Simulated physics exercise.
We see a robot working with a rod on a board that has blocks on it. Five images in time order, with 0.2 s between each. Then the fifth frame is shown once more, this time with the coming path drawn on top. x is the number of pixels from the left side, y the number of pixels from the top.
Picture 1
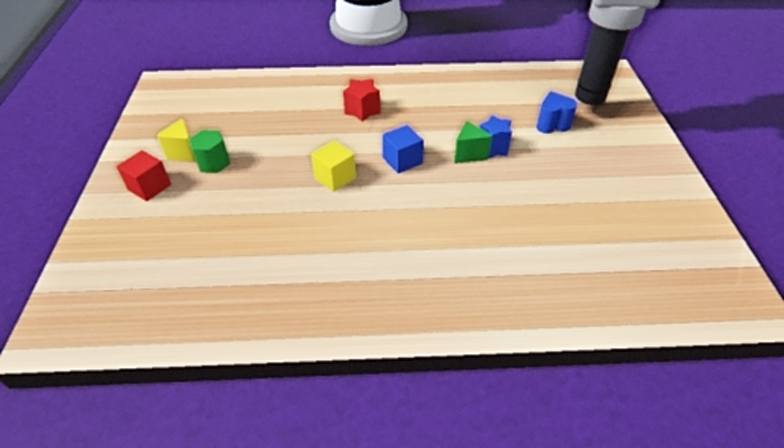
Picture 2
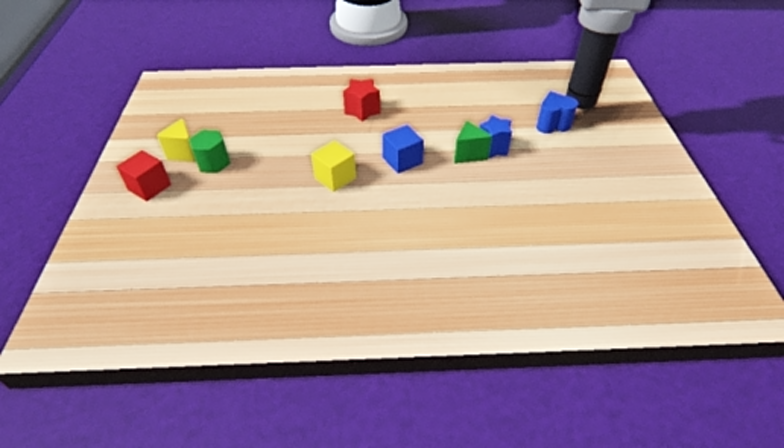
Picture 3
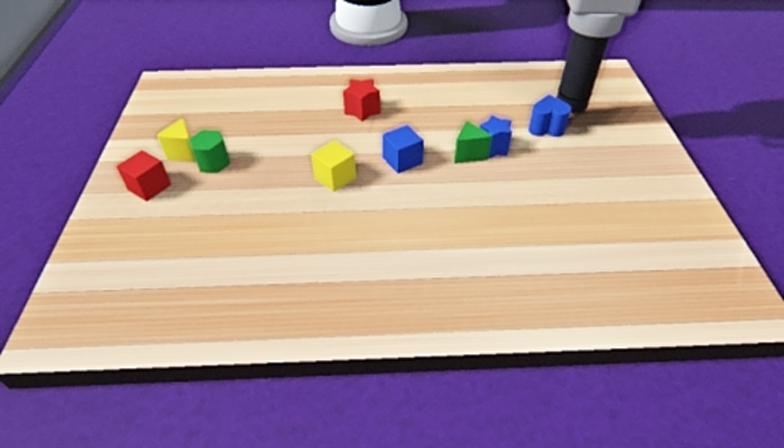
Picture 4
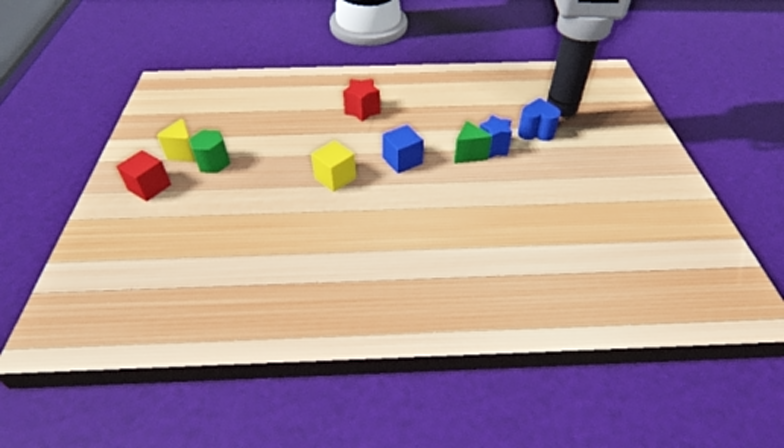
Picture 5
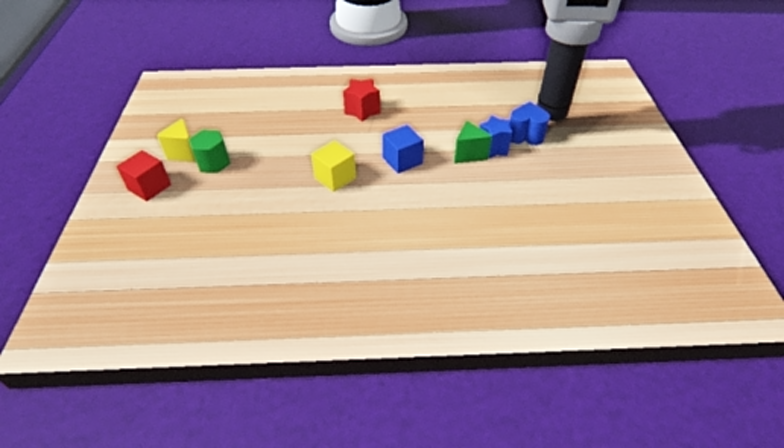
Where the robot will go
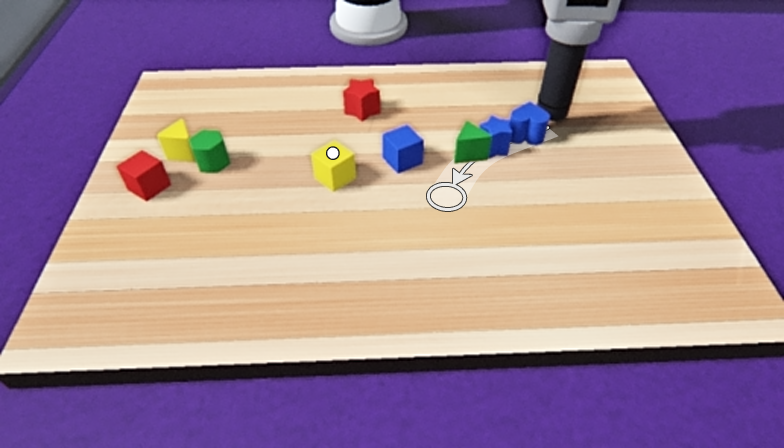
To begin with, a dark rod stands at the upper right of a wooden board scattered with colourful blocks, just beside a blue heart-shaped block. The rod moves left against the block and pushes it a short way left and slightly nearer the viewer, until it sits close beside the blue star.
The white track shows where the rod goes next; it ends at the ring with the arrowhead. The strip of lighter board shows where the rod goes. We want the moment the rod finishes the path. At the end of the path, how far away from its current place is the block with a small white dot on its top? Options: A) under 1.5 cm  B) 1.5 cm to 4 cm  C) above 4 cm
(A)
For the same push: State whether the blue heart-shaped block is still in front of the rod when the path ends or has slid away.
My prediction: No longer in front.
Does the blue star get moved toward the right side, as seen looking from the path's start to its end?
It seems so.
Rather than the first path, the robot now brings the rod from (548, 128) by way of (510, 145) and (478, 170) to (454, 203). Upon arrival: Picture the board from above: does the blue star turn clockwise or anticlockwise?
It goes round opposite to clock hands.
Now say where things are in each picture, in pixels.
In the first picture, lower end of the rod at (590, 97), tops of blocks, yellow square piece at (333, 153), green triangular piece at (472, 131), blue star at (498, 124), blue heart-shaped block at (558, 101).
In the second picture, rod at (581, 101), blocks as before.
In the third picture, rod at (571, 105), blue heart-shaped block at (552, 105).
In the fourth picture, rod at (562, 109), blue heart-shaped block at (541, 109).
In the fifth picture, rod at (552, 113), yellow square piece at (333, 153), green triangular piece at (472, 131), blue star at (498, 124), blue heart-shaped block at (530, 112).
The drawn path runs from (548, 128) through (507, 143) and (470, 164) to (447, 197); the dot is on the yellow square piece.
The first path, step by step. One third of the way, rod at (510, 128); green triangular piece at (448, 143), turned 30° anticlockwise; blue star at (458, 127), turned 55° anticlockwise; blue heart-shaped block at (480, 118), turned 35° clockwise.
Two thirds of the way, rod at (471, 149); green triangular piece at (437, 147), turned 45° anticlockwise; blue star at (429, 127), turned 75° anticlockwise; blue heart-shaped block at (456, 120), turned 75° clockwise.
At the end, rod at (448, 181); yellow square piece not moved; green triangular piece at (413, 164), turned 25° clockwise; blue star at (429, 127), turned 75° anticlockwise; blue heart-shaped block at (456, 120), turned 75° clockwise.
